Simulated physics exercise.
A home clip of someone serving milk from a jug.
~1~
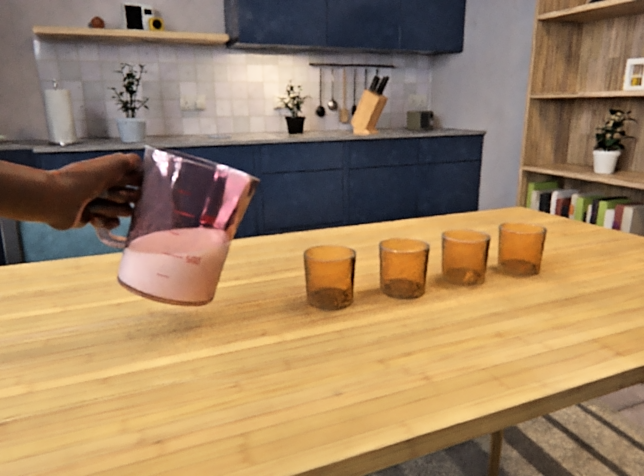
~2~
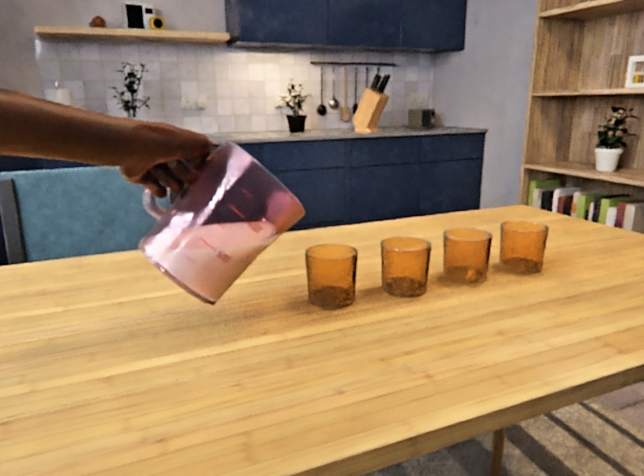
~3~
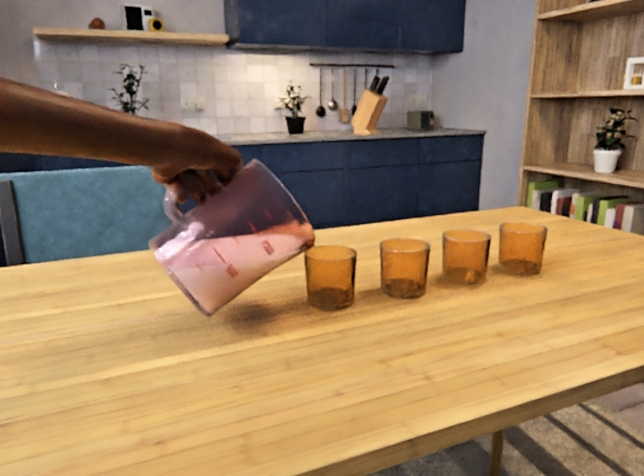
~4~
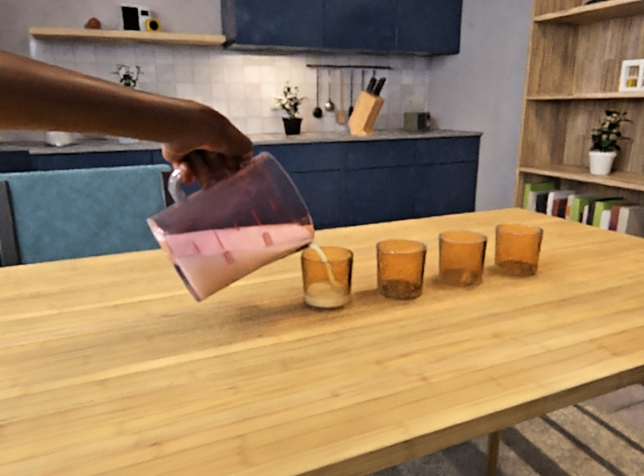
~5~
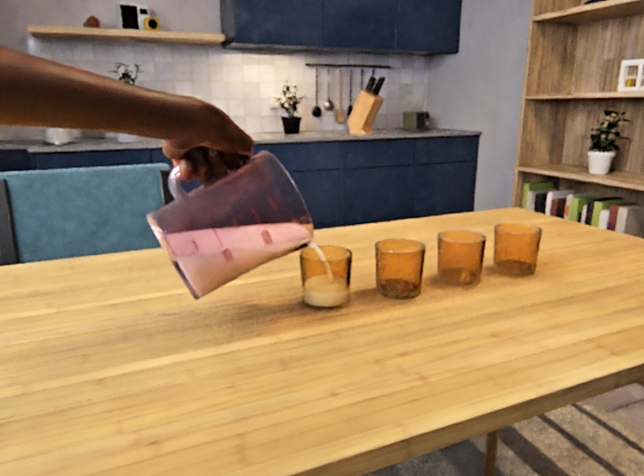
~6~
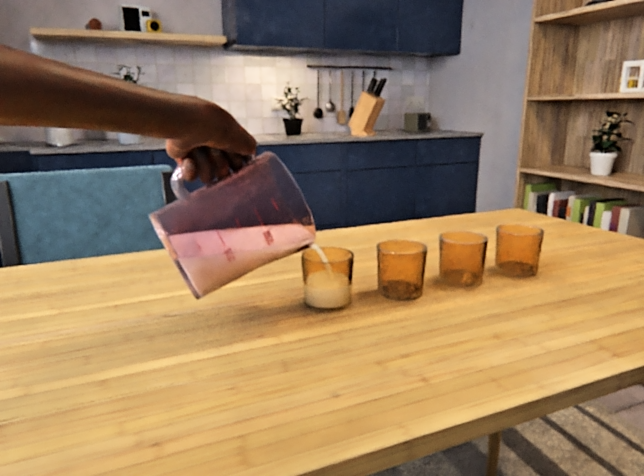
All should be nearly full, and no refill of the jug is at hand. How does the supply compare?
The milk falls short.
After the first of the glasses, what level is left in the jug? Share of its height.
Close to 25 %.
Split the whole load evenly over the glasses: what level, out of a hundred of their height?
Close to 70 %.
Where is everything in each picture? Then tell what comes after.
The hand lifts the jug; jug (185, 223) about a third full; four glasses, the last at (521, 247), in the first picture.
The jug is brought over; jug (224, 222) tipped 45° with all of its load; the first is empty, in the second picture.
The jug is brought over; jug (235, 238) tipped 60° with all of its load; four glasses, the last at (522, 246), in the third picture.
A stream runs into the first small glass; jug (234, 227) tipped 65° with nearly all of its load; the first is nearly empty, in the fourth picture.
A stream runs into the first small glass; jug (234, 225) tipped 65° with nearly all of its load; four glasses, the last at (516, 247), in the fifth picture.
A stream runs into the first small glass; jug (236, 225) tipped 65° with nearly all of its load; the first is about a third full, in the sixth picture.
Soon after, the first is about two thirds full.
Later, the first is done and the jug has about two thirds of its load.
In the end, the jug is empty with two filled and the next at nearly all of a serving.
